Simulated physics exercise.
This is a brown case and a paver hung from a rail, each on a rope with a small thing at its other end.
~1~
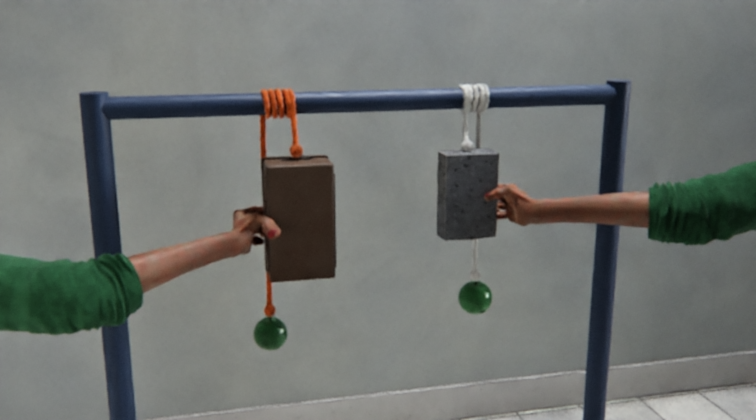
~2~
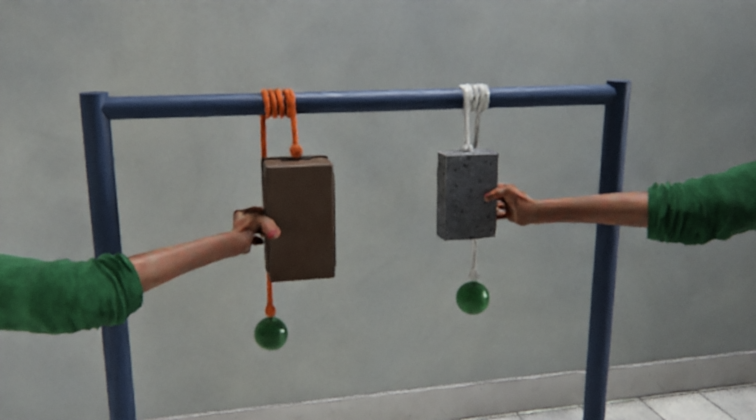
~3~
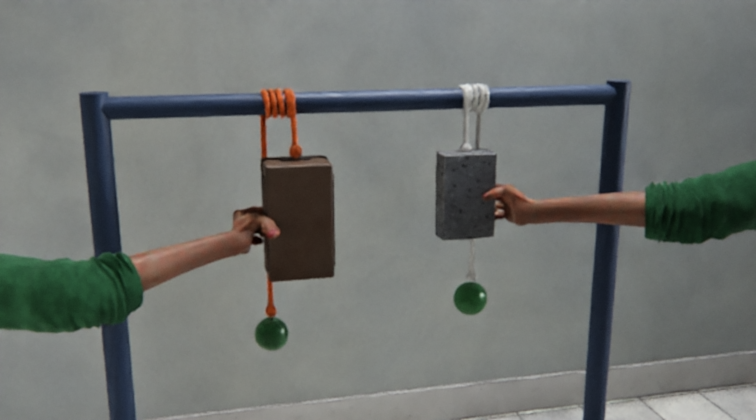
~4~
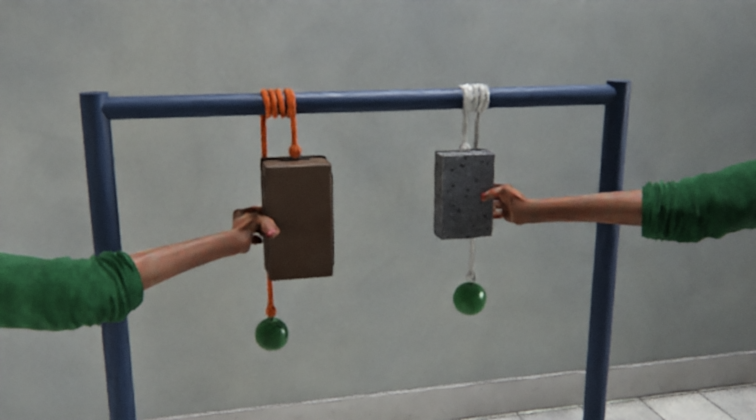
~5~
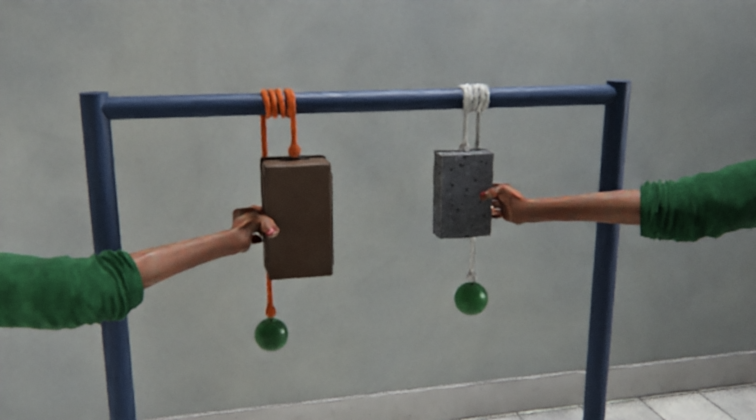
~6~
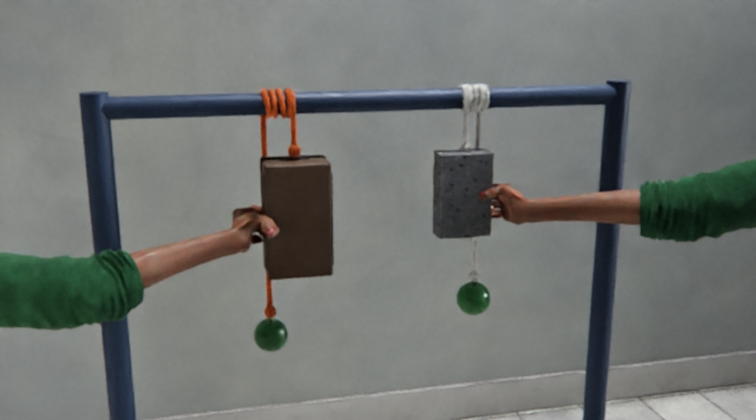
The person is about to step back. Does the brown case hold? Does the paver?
In the end the brown case keeps its height, the paver stays hanging.
Then, 0.34 s on from there, brown case off the floor near (297, 202); paver off the floor near (464, 196).
In the end, brown case off the floor near (295, 204); paver off the floor near (466, 195). The brown case stays hanging and the paver is held.
